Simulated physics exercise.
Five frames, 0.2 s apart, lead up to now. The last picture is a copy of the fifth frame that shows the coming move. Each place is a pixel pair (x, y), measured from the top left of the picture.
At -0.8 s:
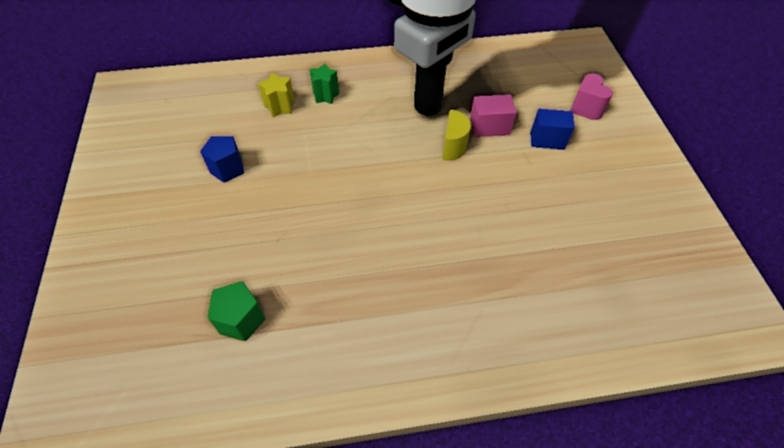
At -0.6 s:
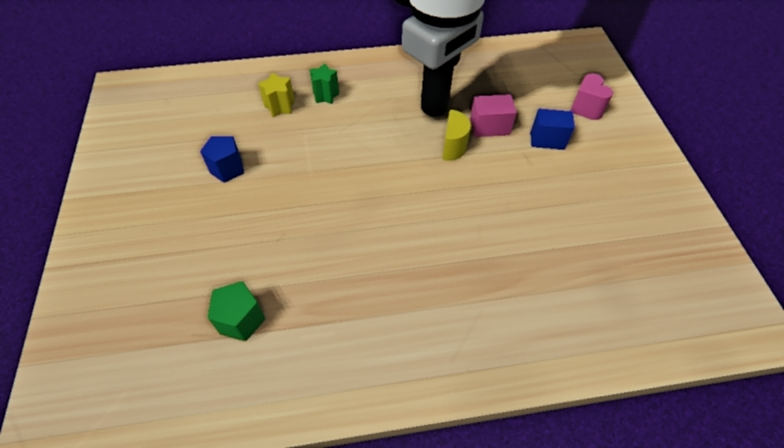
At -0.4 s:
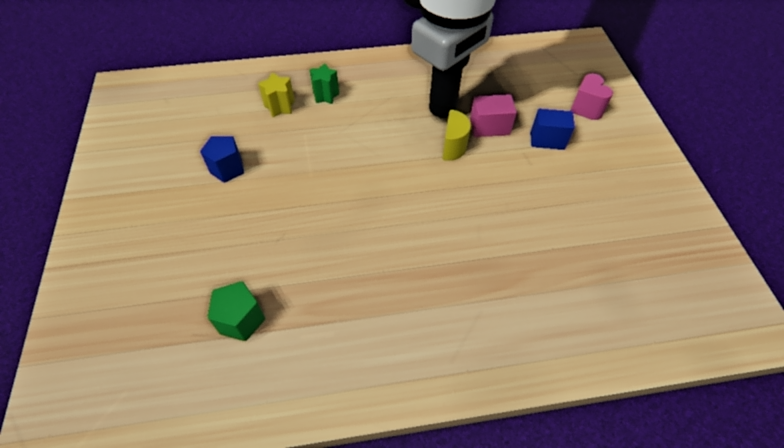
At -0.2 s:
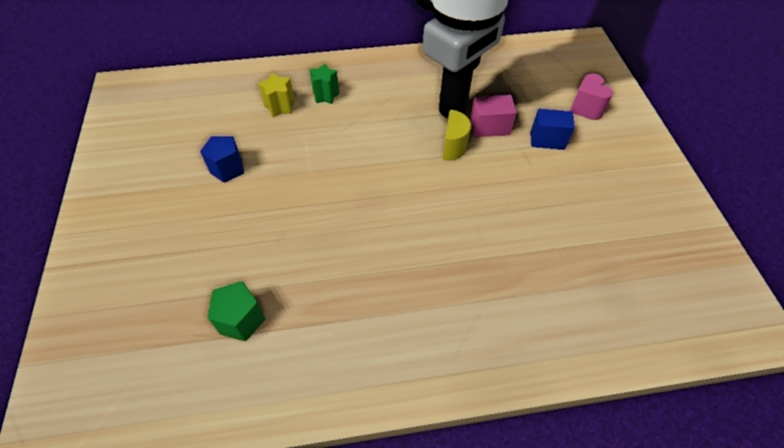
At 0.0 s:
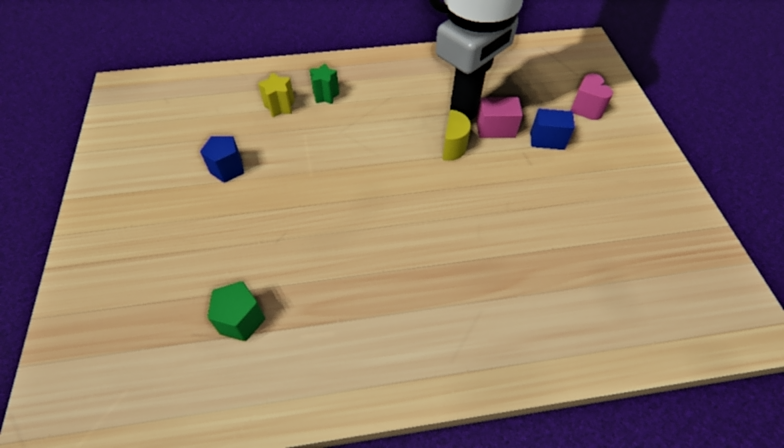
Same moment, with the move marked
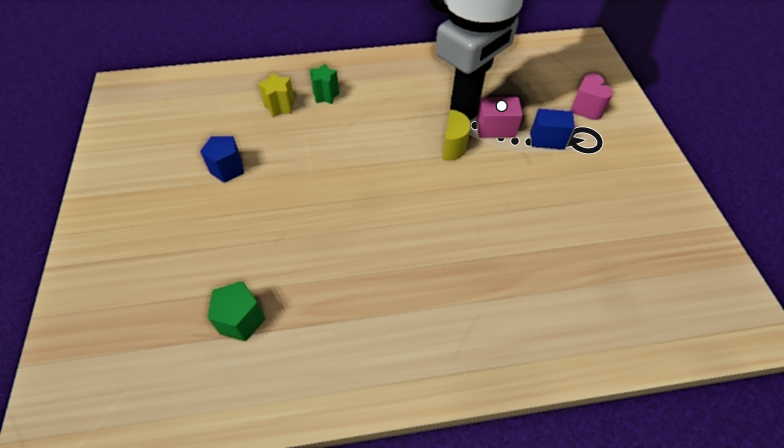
A robotic arm with a black, rod-like tip reaches down from the top edge over a pale wooden board on a purple surface, seen from above at an angle by a still camera. Yellow and green stars and a blue block sit upper left, a green pentagon lower left, and yellow, pink and blue blocks upper right. The tip slides slowly right behind the yellow half-round block and nudges the pink block slightly right.
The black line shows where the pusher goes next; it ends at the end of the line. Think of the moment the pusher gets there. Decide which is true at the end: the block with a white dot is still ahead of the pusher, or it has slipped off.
Answer: Still ahead.
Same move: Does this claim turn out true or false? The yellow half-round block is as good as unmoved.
Verdict: True.
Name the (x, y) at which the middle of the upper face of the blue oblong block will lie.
It comes to (671, 144).
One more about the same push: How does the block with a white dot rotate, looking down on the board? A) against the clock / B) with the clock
The one that fits is B, with the clock.
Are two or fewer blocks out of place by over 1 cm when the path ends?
The answer is yes.
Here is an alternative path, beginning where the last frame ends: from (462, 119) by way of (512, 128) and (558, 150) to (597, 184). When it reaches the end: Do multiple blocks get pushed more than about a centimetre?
Yes, that is how it ends up.
Drawn move, from (462, 119) over (500, 137) and (543, 142) to (585, 140); the dot is on the pink oblong block.
The first path, step by step. One third of the way, pusher (502, 130); pink oblong block (544, 123); blue oblong block (582, 123), turned 15° anticlockwise.
Two thirds of the way, pusher (545, 135); pink oblong block (590, 129); blue oblong block (629, 131).
At the end, pusher (589, 133); yellow half-round block still; pink oblong block (631, 132), turned 20° clockwise; blue oblong block (671, 144).
